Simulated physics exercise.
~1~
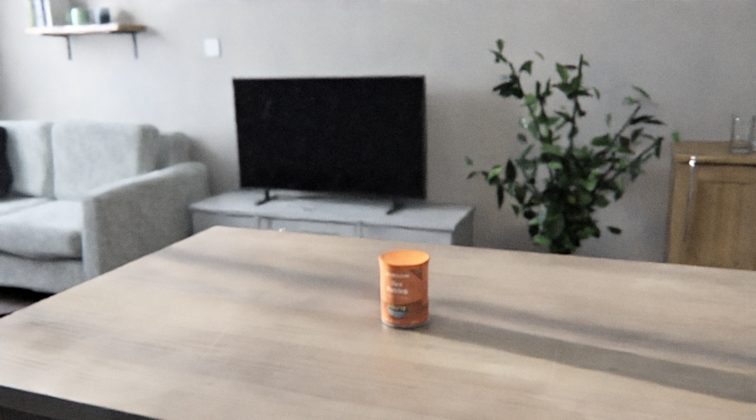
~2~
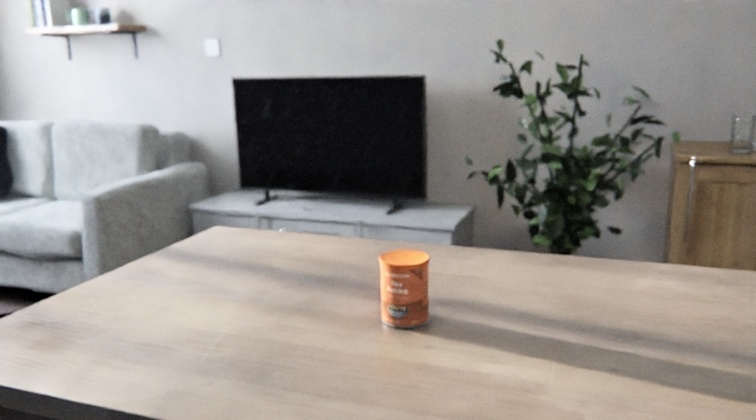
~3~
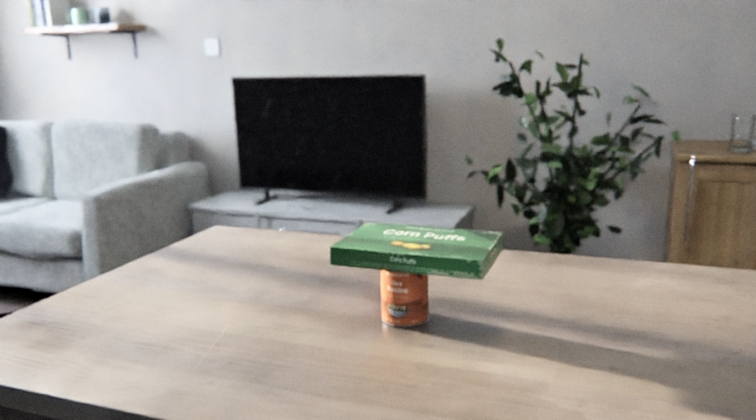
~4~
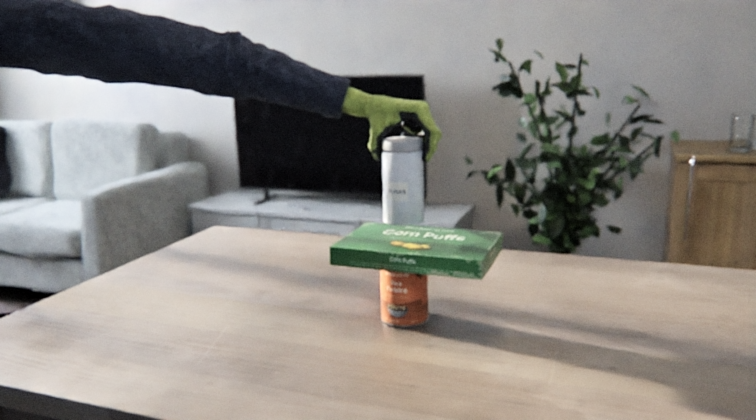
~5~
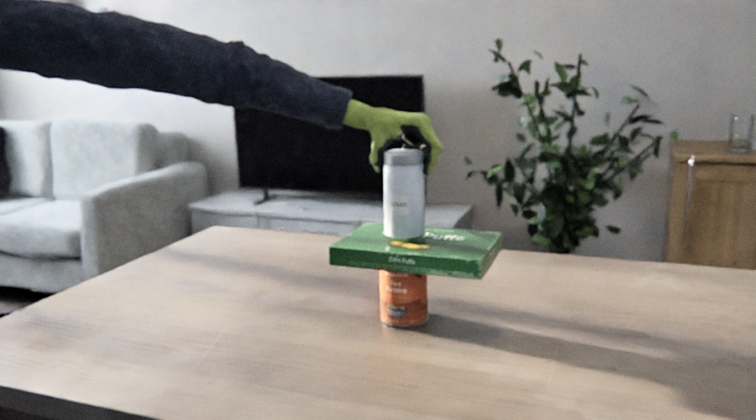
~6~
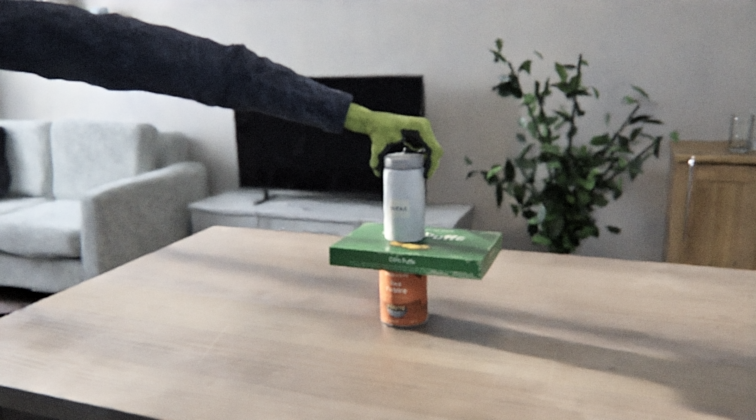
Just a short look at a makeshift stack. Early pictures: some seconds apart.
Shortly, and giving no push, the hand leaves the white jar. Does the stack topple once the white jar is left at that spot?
No, it stays standing.
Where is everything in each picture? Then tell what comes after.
In the first picture, the last thing is not in view yet.
In the second picture, the last thing is not in view yet.
In the third picture, the last thing is not in view yet; green packet (419, 248).
The fourth picture shows still above its spot; white jar (403, 181); green packet (418, 248).
The fifth picture shows still above its spot; white jar (404, 193); green packet (418, 248).
The sixth picture shows in place under the hand; white jar (404, 197); green packet (418, 248).
Then, 0.10 s later than the last frame, things are still on the move.
Then, 0.30 s later than the last frame, all is still.
Then, 0.60 s later than the last frame, white jar resting near (404, 197).
When it is over, all 3 as before. End places, in pixels of the last picture, white jar near (404, 197). The stack stays up.
